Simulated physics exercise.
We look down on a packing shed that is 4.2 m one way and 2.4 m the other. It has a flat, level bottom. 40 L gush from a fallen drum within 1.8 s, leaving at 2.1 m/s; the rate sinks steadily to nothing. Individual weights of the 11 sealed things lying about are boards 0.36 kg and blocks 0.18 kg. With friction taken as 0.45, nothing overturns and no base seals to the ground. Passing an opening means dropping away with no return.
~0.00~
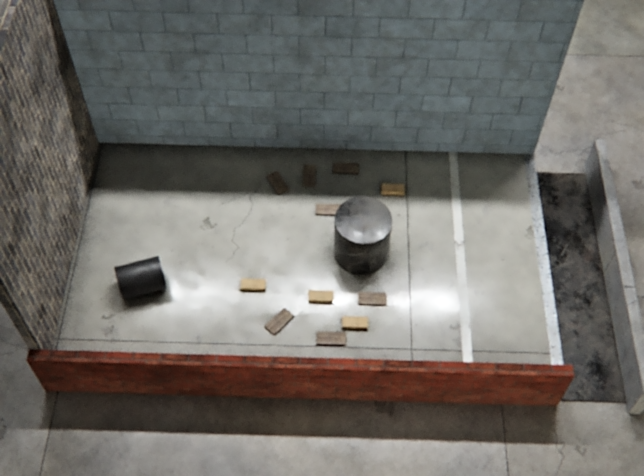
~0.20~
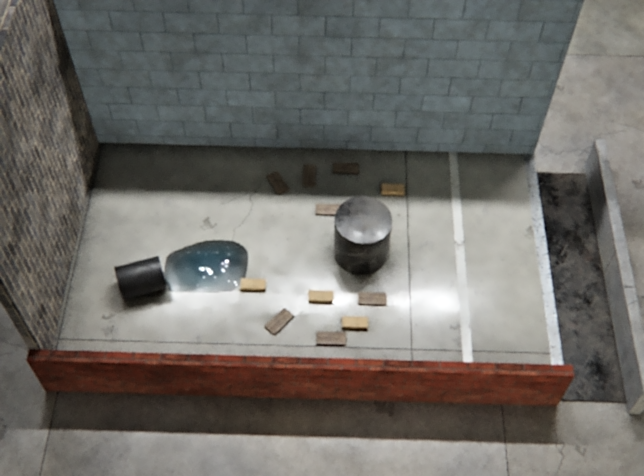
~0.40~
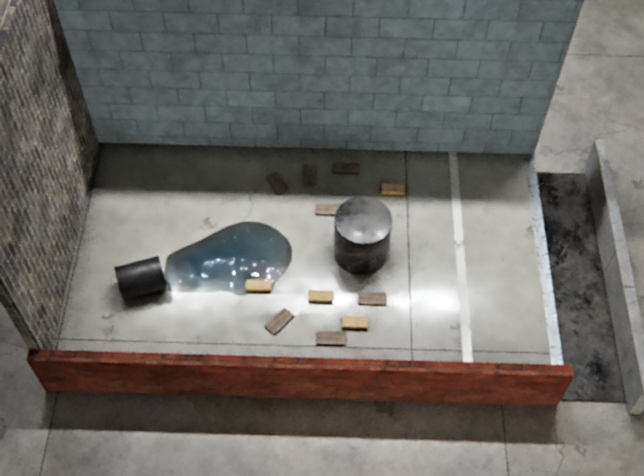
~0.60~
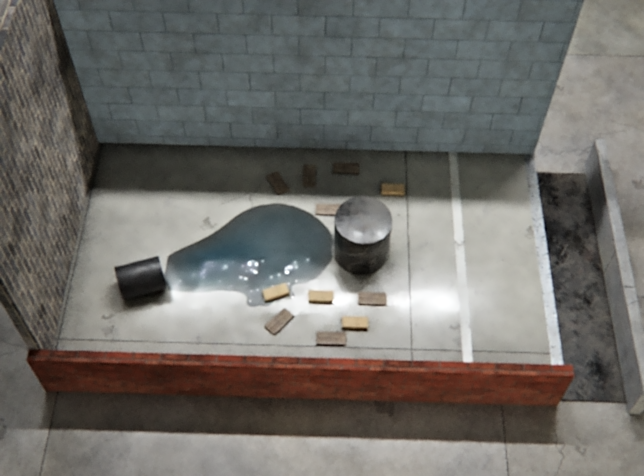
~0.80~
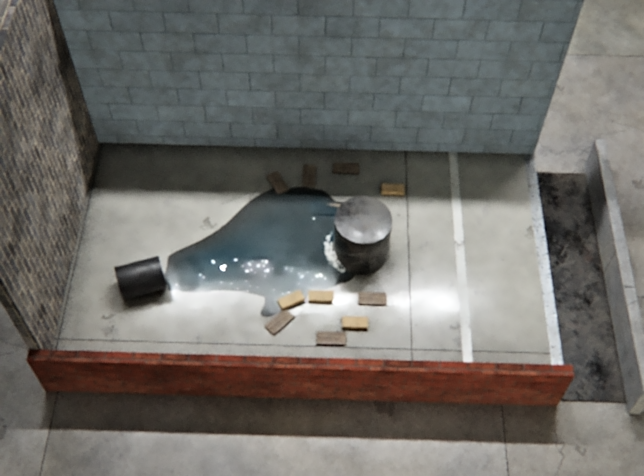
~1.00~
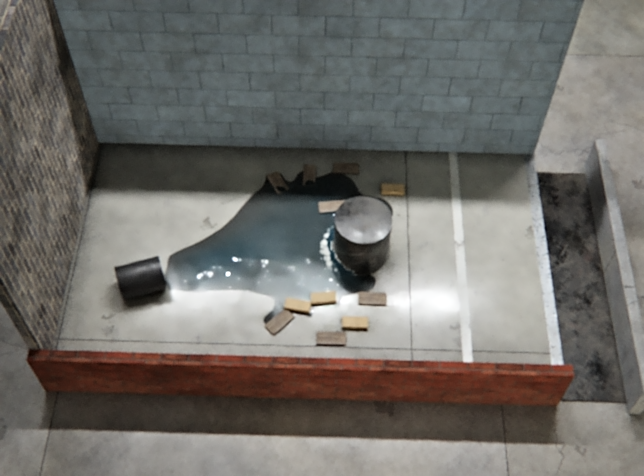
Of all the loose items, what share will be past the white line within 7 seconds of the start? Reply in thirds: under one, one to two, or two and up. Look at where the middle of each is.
Under one third.
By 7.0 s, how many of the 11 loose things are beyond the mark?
3.
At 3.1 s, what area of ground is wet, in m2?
About 2.5 m2 is covered.
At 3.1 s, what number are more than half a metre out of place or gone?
Result: 3.
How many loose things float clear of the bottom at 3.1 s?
4.
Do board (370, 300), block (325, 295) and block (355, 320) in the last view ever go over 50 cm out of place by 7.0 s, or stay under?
Result by item: Goes farther; stays closer; stays closer.
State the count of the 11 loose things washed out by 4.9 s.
By my count, 1.
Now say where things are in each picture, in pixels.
In the first frame, a block at (253, 284), on the bottom; a board at (329, 209), on the bottom; water covers 0.0 m2; 0 of 11 have shifted.
In the second frame, a block at (253, 284), on the bottom; a board at (329, 209) rests on the ground; 0.3 m2 under water; 0 of 11 have shifted.
In the third frame, a block at (259, 285), on the bottom, 5 cm from its start; a board at (329, 209), on the bottom; water covers 0.6 m2; 0 of 11 have shifted.
In the fourth frame, a block at (276, 291) rests on the ground, 21 cm from its start; a board at (329, 209) rests on the ground; water covers 1.0 m2; 1 of 11 have shifted.
In the fifth frame, a block at (291, 299) rests on the ground, 37 cm from its start; a board at (329, 209) rests on the ground; water covers 1.3 m2; 1 of 11 have shifted.
In the sixth frame, a block at (298, 304), on the bottom, 45 cm from its start; a board at (332, 206) floats, 4 cm from its start; 1.6 m2 under water; 1 of 11 have shifted.
After 1.4 s 0 of 11 are over the mark; 1 afloat.
After 3.1 s 2 of 11 are over the mark; 4 afloat.
After 4.9 s 3 of 11 are over the mark; 0 afloat.
After 7.0 s 3 of 11 are over the mark; 0 afloat.
